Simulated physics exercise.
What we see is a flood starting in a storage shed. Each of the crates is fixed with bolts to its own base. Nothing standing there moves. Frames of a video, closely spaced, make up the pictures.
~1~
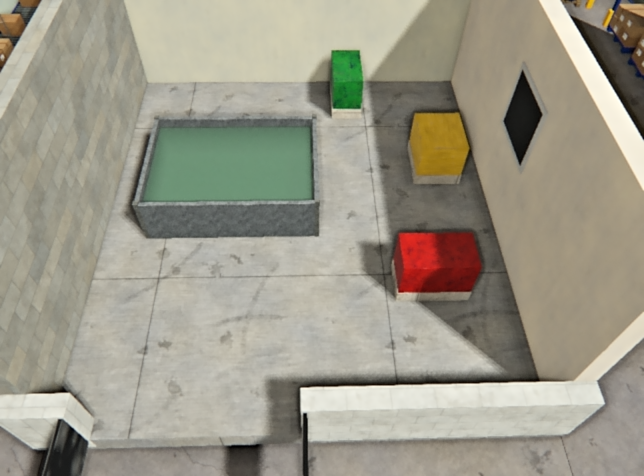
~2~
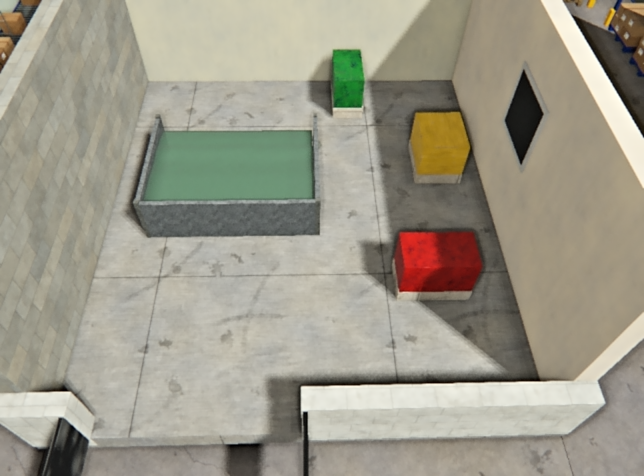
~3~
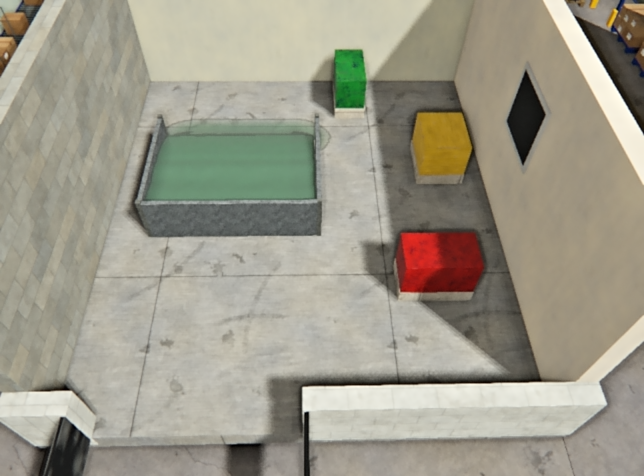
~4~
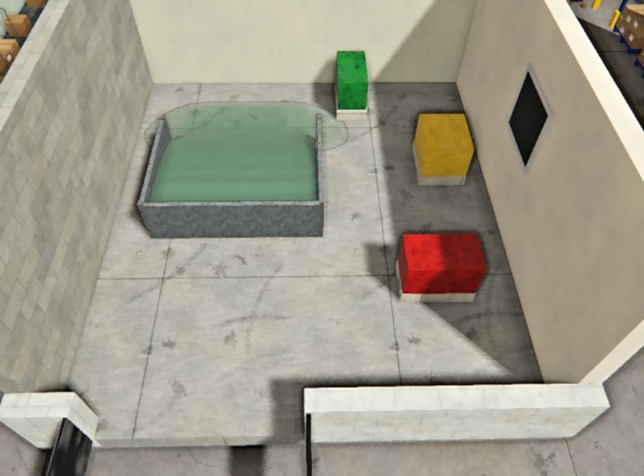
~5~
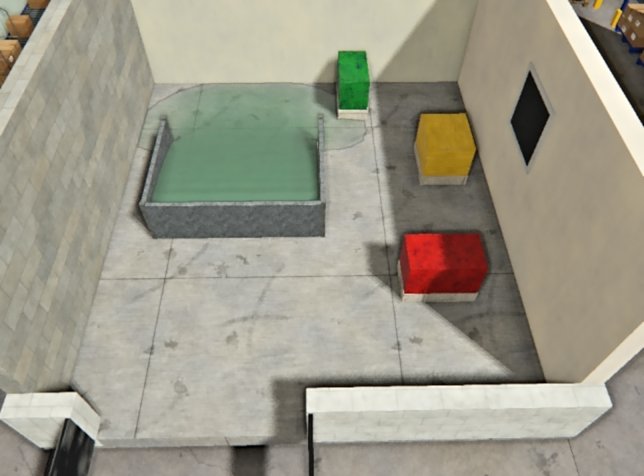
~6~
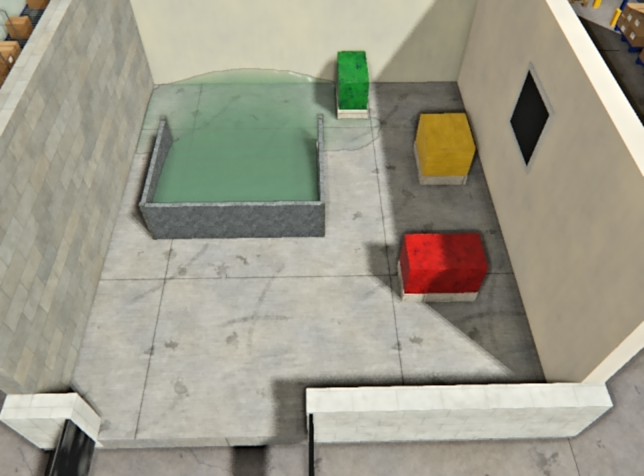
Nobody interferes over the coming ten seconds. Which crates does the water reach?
The yellow crate is not reached; the green crate is reached; the red crate is not reached.
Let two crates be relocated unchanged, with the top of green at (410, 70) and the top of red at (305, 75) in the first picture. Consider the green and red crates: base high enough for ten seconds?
Result - green crate is overtopped, red crate is overtopped.
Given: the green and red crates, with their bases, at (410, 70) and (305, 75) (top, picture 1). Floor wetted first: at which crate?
Answer: The red-painted one.
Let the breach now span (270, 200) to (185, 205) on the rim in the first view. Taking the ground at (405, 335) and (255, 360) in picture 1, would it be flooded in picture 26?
Submerged, submerged.
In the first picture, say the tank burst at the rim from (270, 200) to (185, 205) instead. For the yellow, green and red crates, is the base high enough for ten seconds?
As I see it, the yellow crate avoids the flood, the green crate avoids the flood and the red crate avoids the flood.
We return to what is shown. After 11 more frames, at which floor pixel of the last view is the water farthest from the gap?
By then the tip should be at about (451, 86).
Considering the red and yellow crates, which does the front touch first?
First to get wet: The yellow crate.
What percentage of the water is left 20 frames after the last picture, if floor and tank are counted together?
The share not yet gone is roughly 100 percent.
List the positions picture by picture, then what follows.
The first frame shows still water in the open tank at (232, 161).
In the second frame, water pours out on the open tank's far side and has run to a hidden place.
In the third frame, the front is at a hidden place, out from the gap on the open tank's far side.
In the fourth frame, the front is at (166, 118), out from the gap on the open tank's far side.
In the fifth frame, water pours out on the open tank's far side and has run to (360, 122).
In the sixth frame, water pours out on the open tank's far side and has run to (165, 85).
A moment on, water covers 25 % of the floor; the yellow crate not reached, the green crate water round its plinth, the red crate not reached.
Next, water covers 30 % of the floor; the yellow crate water round its plinth, the green crate water round its plinth, the red crate not reached.
Then, water covers 55 % of the floor; the yellow crate water round its plinth, the green crate water round its plinth, the red crate not reached.
Later, water covers 85 % of the floor; the yellow crate water round its plinth, the green crate water round its plinth, the red crate water round its plinth.
In the end, water covers 100 % of the floor; the yellow crate stayed above the water, the green crate was topped, the red crate stayed above the water.
